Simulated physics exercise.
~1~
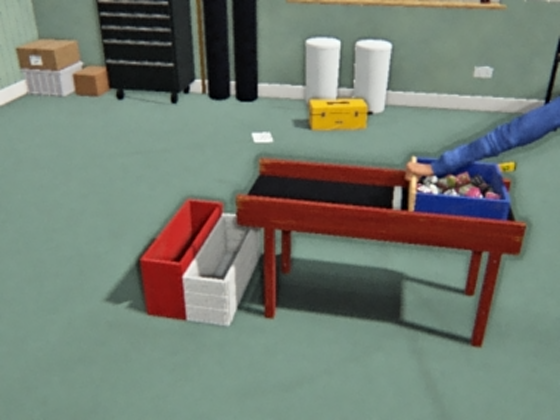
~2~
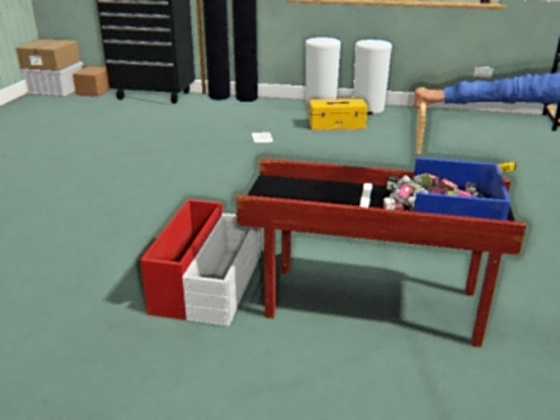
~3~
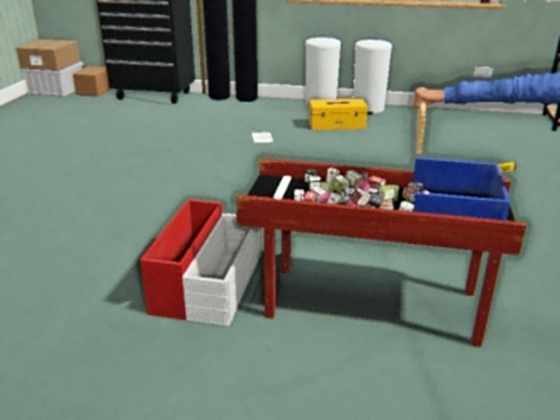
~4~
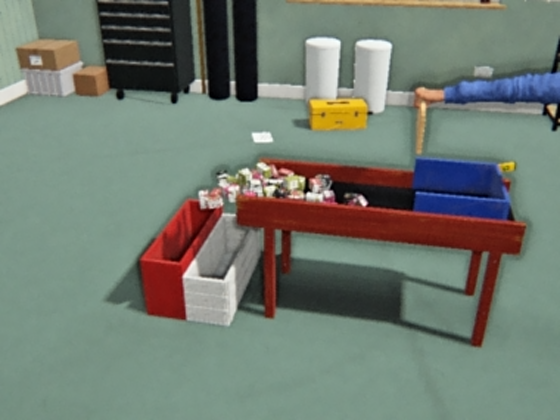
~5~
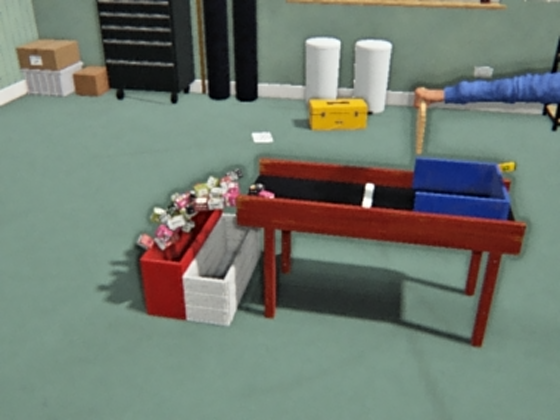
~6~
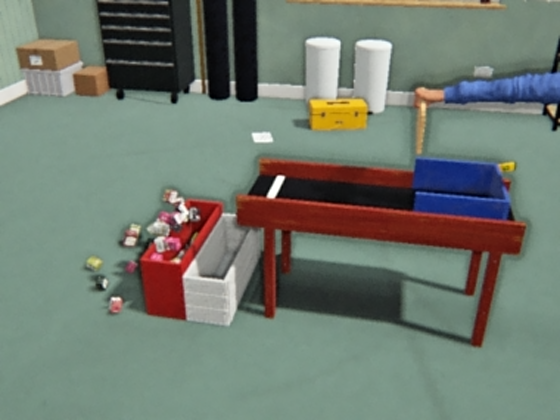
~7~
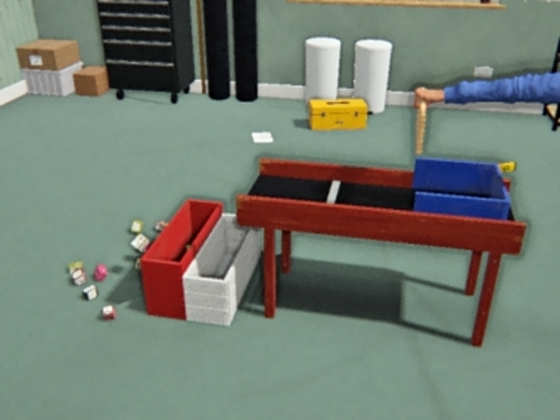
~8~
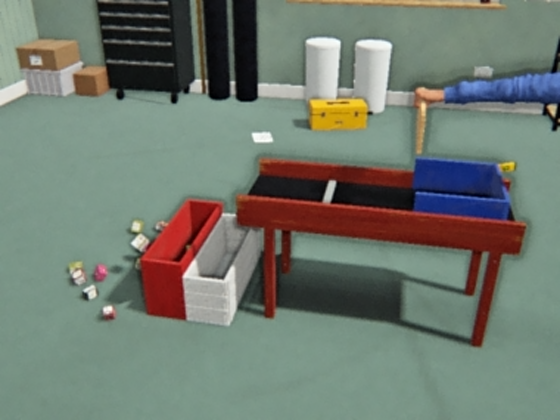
At the start, a sleeved arm grips a gate beside a blue pen full of small cartons on a long red table with a black belt. The hand lifts the gate, and the cartons slide out to the left along with a white stripe on the belt. They spread along the belt, then shoot off its left end in a stream, passing over the white tub. Many drop into the red tub beyond, while others tumble past it. At the end, the pen looks empty and several cartons lie still on the floor left of the red tub.
